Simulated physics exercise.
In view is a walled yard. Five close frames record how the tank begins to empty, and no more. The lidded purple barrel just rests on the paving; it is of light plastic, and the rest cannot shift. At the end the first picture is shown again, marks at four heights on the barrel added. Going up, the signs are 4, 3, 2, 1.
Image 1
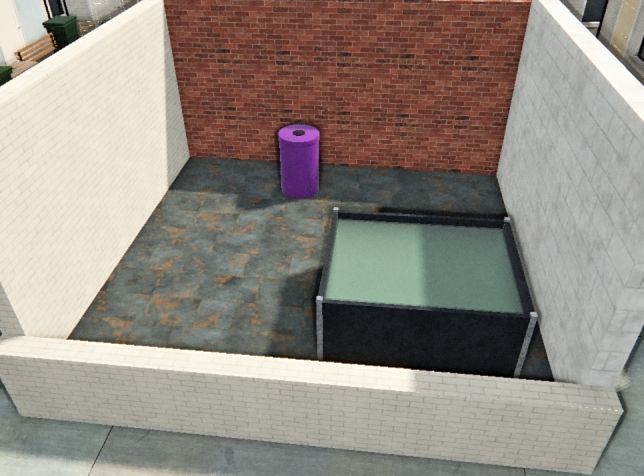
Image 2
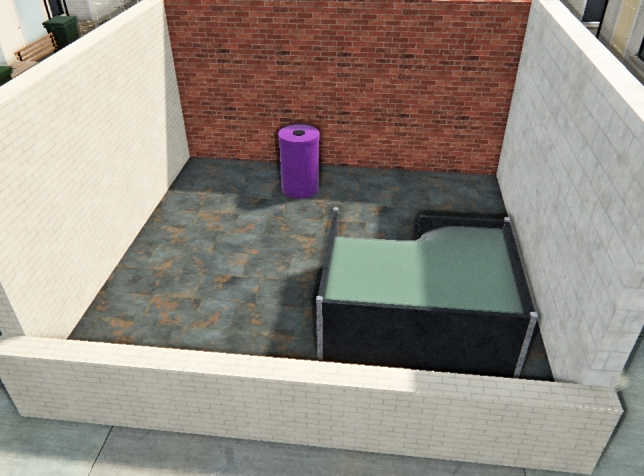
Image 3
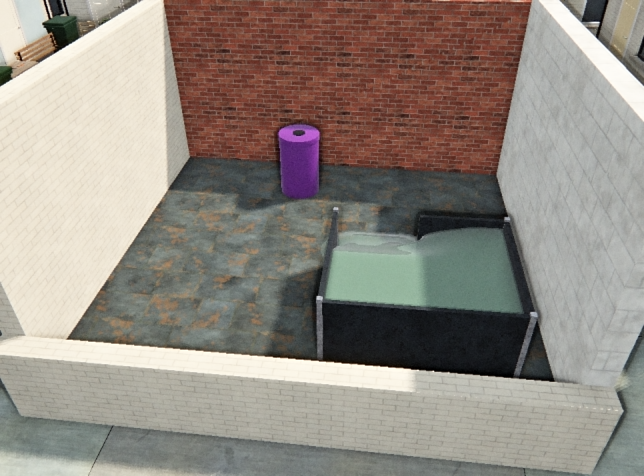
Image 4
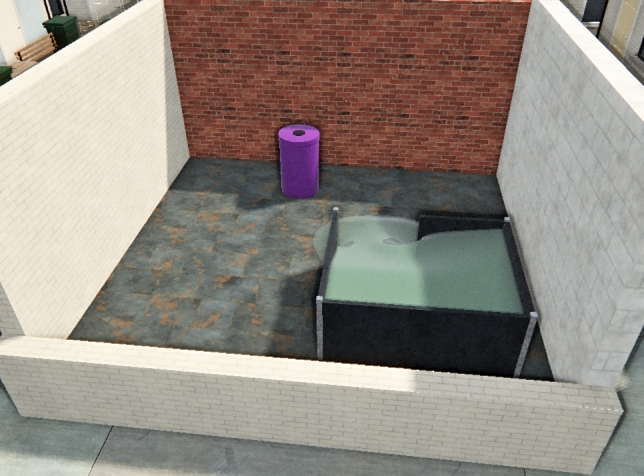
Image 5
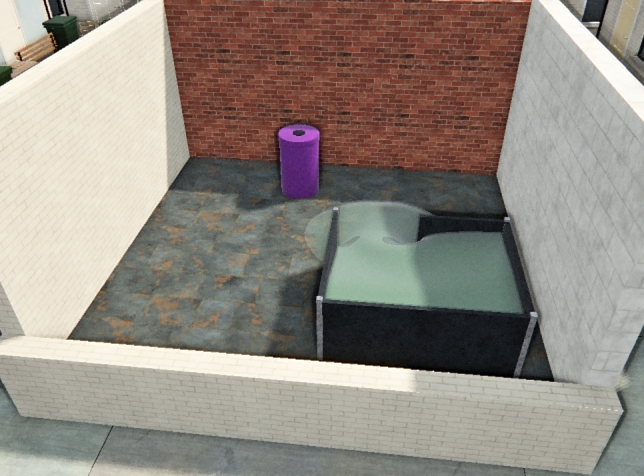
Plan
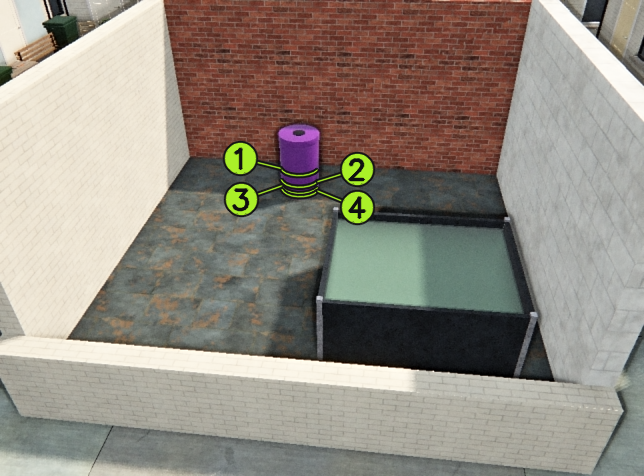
Walled yard with a purple barrel standing still as a dark tank's back corner opens and pale green water spreads out.
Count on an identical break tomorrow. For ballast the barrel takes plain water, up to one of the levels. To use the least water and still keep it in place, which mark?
The limit is 1.
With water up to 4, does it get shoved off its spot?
Yes, that goes wrong.
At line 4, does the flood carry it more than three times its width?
Yes, it does.
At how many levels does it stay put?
One of them.
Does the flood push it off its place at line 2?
Yes.
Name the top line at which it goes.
Line 2.
On the marked copy, 1 at (296, 175); 2 at (297, 187); 3 at (297, 193); 4 at (297, 196); from the bottom up 4, 3, 2, 1.
For line 1, it does not move.
For line 2, it is pushed about its own width away.
For line 3, it is pushed about 5 times its own width away.
For line 4, it is pushed about 6 times its own width away.
